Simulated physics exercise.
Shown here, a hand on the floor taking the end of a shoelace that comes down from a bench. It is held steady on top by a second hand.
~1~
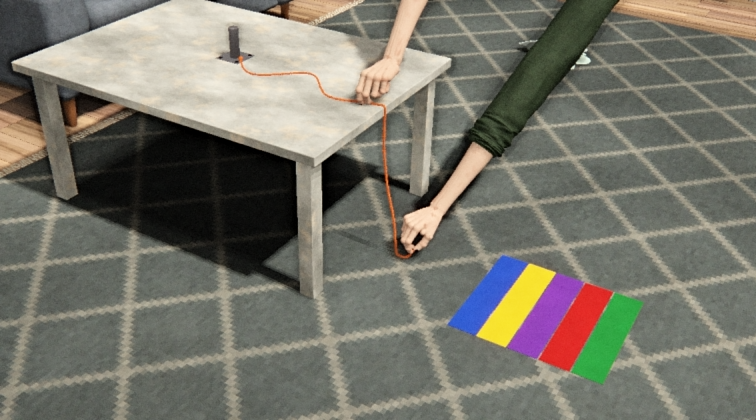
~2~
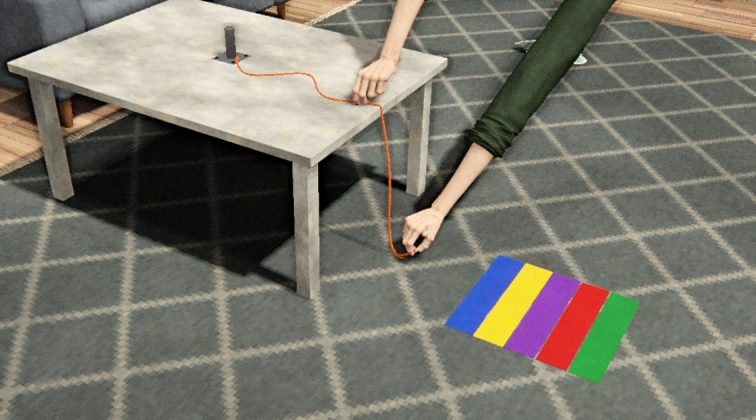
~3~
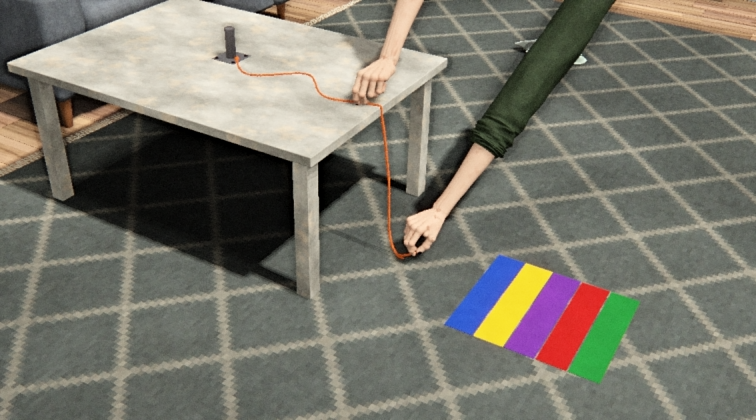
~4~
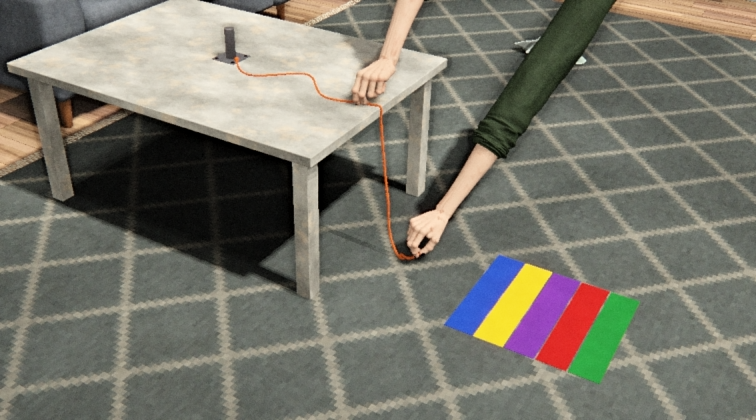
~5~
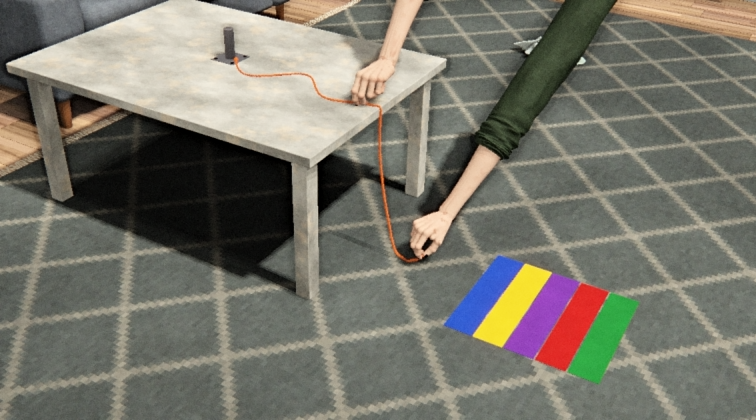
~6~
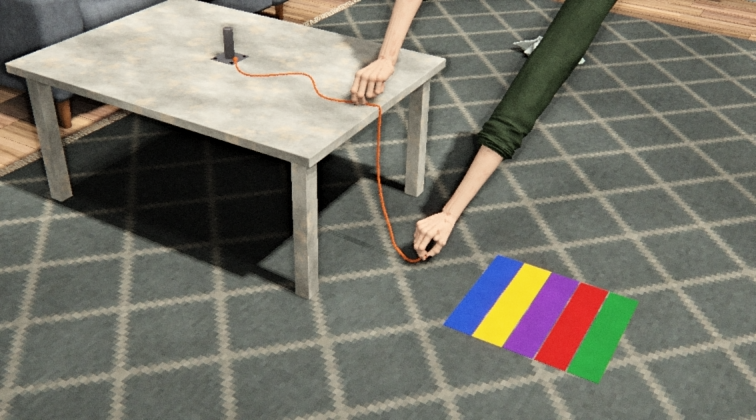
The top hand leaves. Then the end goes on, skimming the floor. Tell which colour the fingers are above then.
They are above purple.
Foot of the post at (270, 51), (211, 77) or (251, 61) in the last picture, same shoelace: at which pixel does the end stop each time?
Try by try, around (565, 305), (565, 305) and (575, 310).
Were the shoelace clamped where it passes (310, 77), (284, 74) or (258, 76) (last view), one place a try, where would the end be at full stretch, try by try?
Approximately at (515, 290), at (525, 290) and at (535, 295), in that order.
A little later, end near (484, 277); over blue.
Next, end near (523, 290); over yellow.
When it is tight, end near (547, 299); over purple. It gets as far as the purple strip.
